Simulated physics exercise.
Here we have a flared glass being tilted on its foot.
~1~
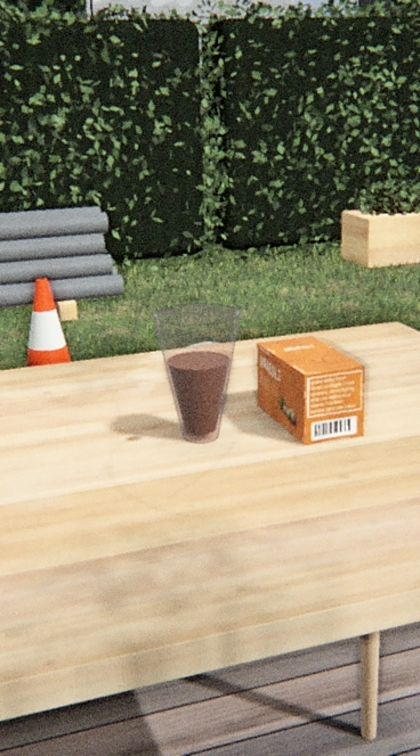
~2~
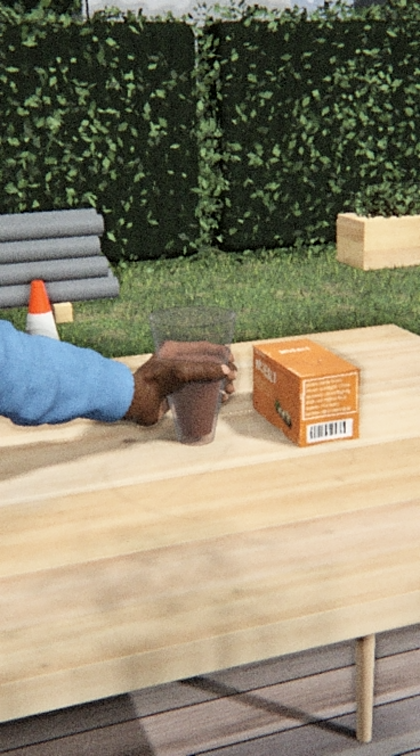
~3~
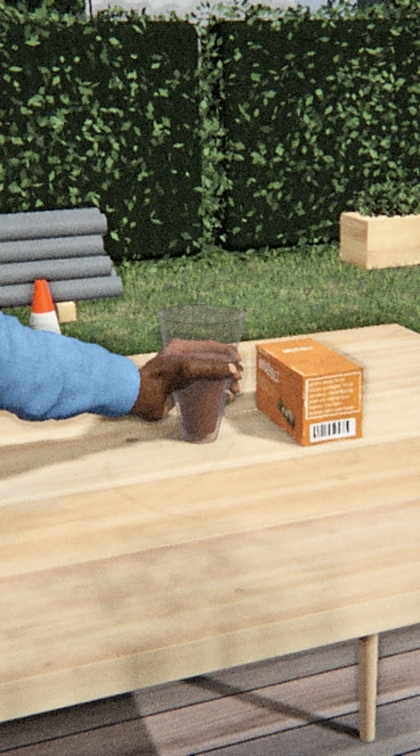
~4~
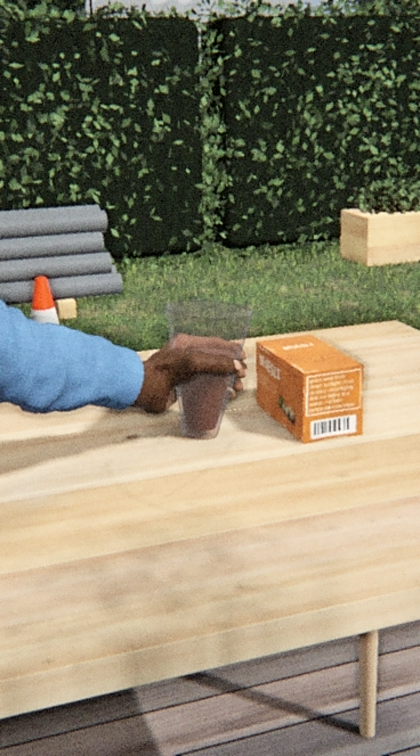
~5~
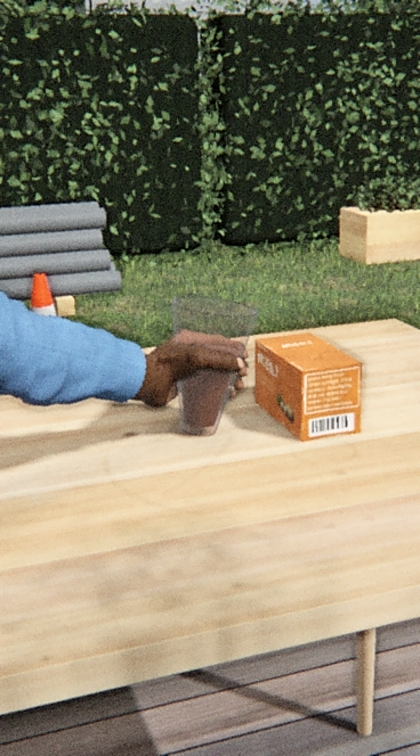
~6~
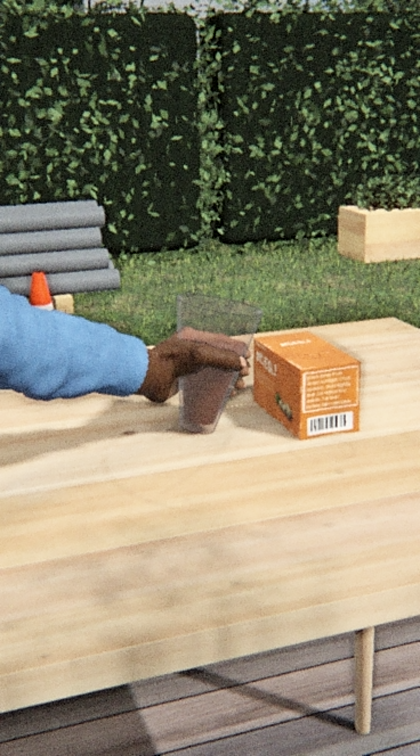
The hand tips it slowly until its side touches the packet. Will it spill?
It stays dry outside.
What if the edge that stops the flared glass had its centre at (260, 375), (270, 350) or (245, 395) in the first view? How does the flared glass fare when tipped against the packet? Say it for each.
In that order: Copes, is safe, stays dry.
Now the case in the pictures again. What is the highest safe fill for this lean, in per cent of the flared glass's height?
Close to 80 %.
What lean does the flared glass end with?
At 30° or so.
Next, the flared glass leans by about 20°; its rim is dry.
After that, the flared glass leans by about 30°; its rim is dry.
Finally, the flared glass leans by about 30°, against the packet; its rim is dry.
